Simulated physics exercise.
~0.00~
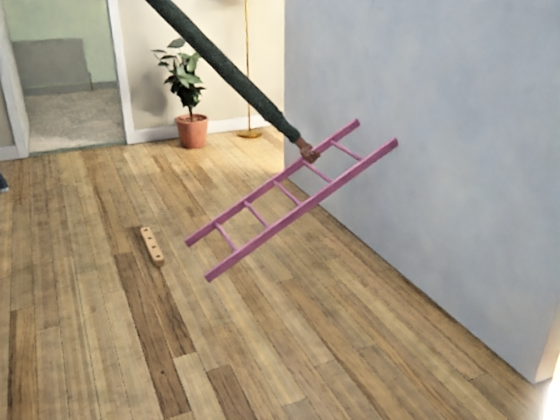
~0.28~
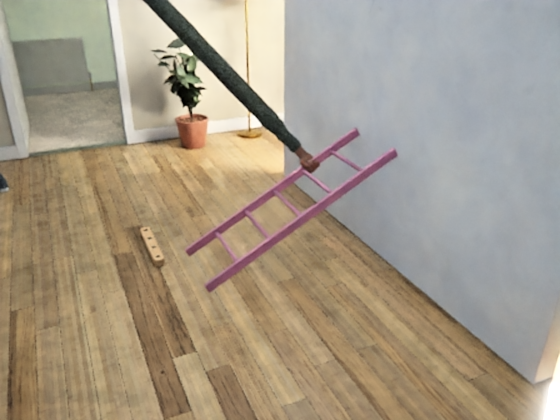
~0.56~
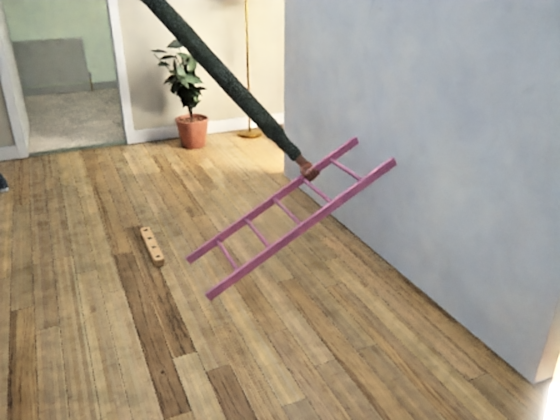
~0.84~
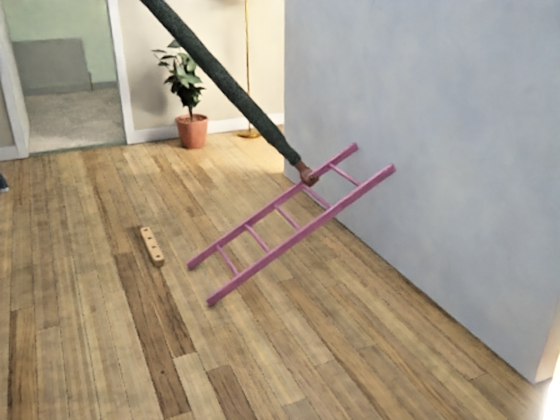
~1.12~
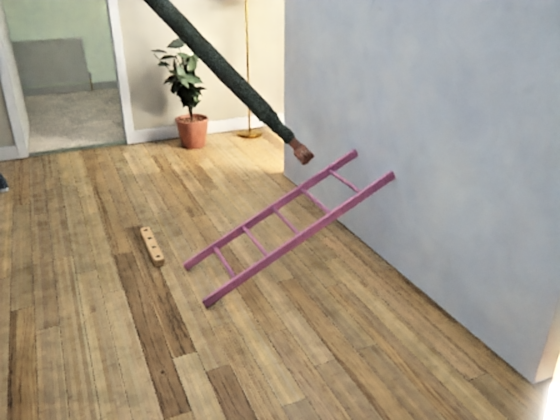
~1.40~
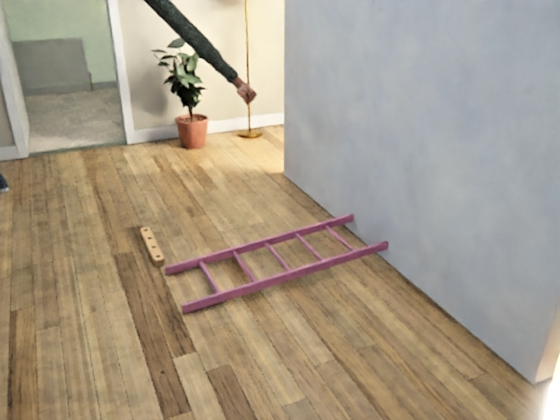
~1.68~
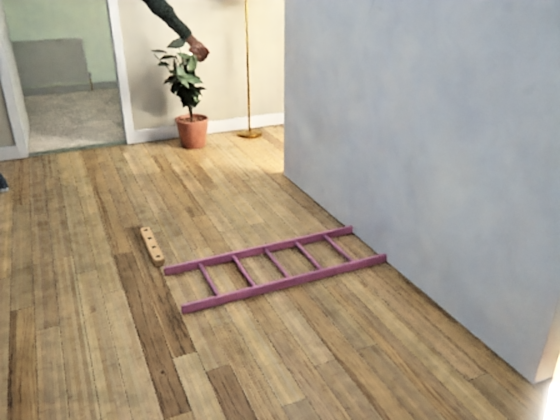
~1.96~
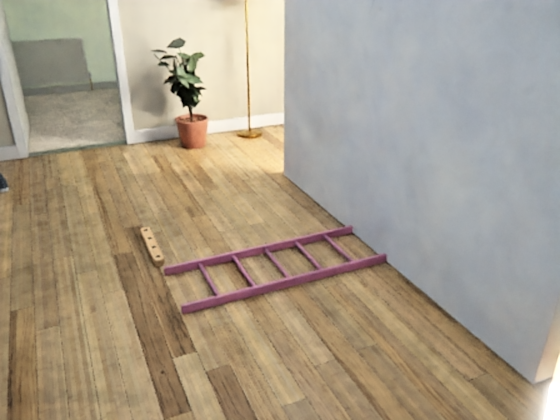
We see a hand lower a slanted pink ladder beside a pale wall in a wood-floored room, then let go and draw back out of view. The ladder slips down and ends lying on the floor near a small strip of wood, which stays in place.
